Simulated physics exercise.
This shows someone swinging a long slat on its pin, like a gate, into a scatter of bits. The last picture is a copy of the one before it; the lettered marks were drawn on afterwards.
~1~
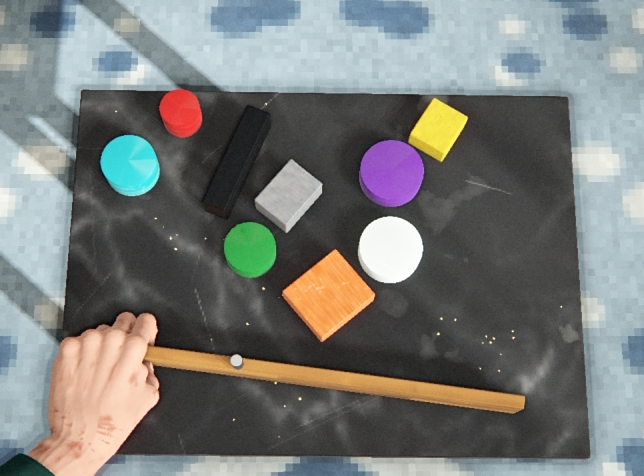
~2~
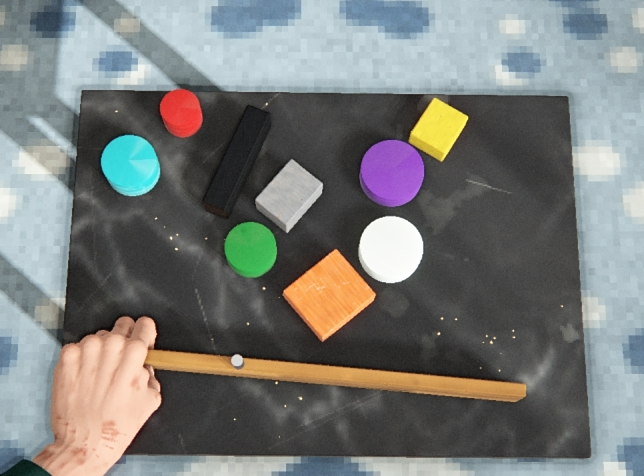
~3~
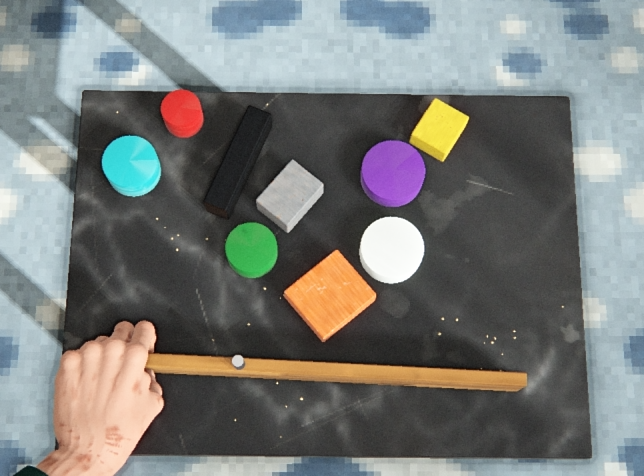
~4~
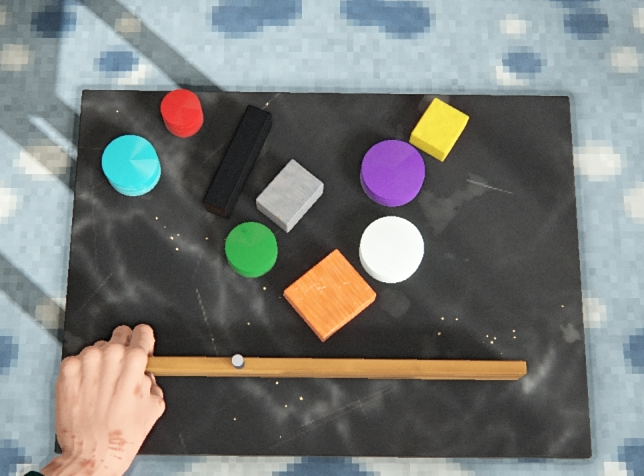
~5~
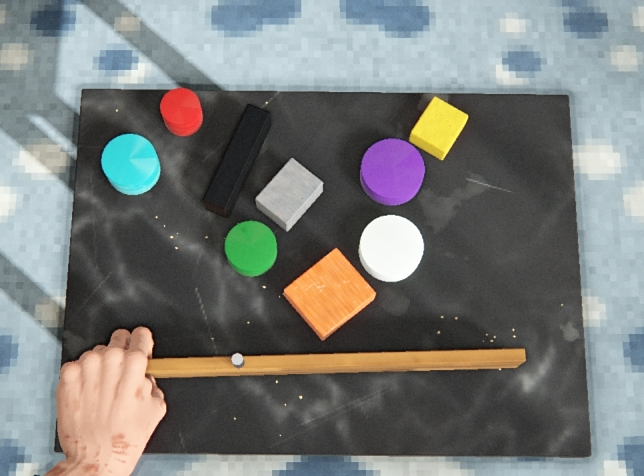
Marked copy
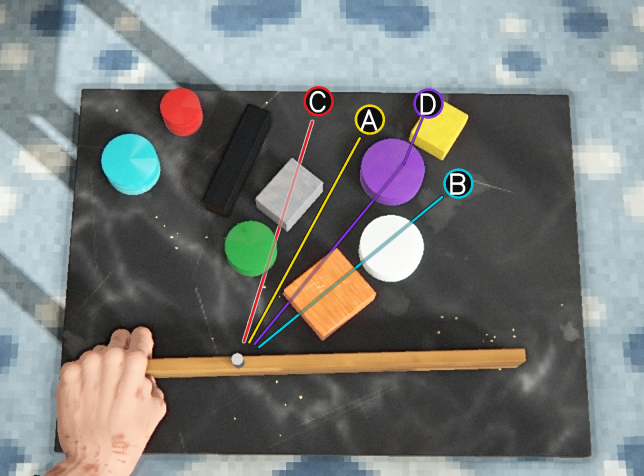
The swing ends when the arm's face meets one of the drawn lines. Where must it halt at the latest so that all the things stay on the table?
C is the last safe line.
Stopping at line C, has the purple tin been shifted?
Yes.
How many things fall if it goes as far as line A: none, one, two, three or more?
By then, none.
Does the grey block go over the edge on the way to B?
No.
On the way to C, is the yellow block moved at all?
By then, no.
On the marked copy, A at (306, 237); B at (353, 271); C at (279, 228); D at (331, 251).
Following C. Soon after the start, arm (370, 293); orange block (326, 282); red tin (182, 112).
Later, arm (325, 245); purple tin (363, 138); grey block (268, 182).
In the end, arm (282, 225); purple tin (294, 94); red tin (153, 108); nothing has fallen.
As for the rest, A is safe but short; B is safe but short; D is safe but short.
